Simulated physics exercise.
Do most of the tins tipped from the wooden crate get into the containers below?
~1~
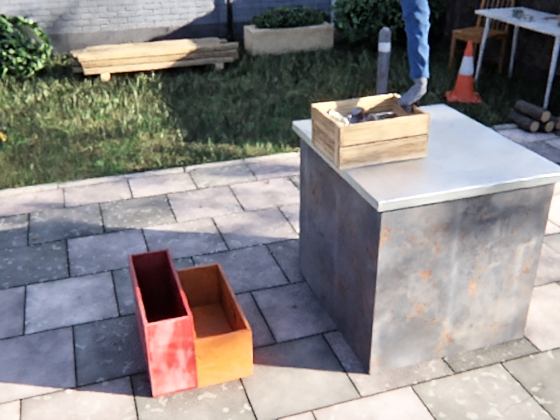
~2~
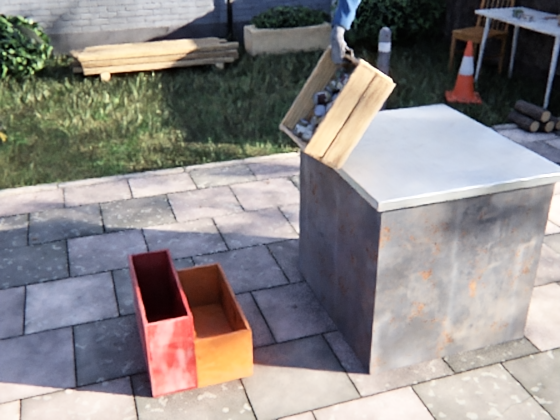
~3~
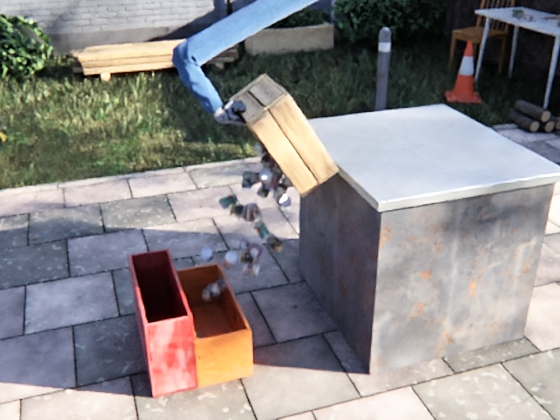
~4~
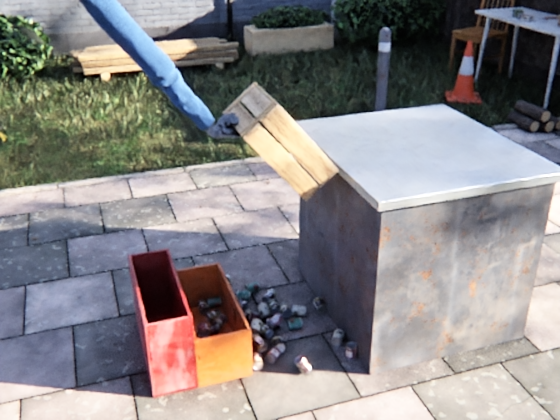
No, the largest share lands on the paving between the bench and the orange bin. Only a smaller part gets into the orange bin.
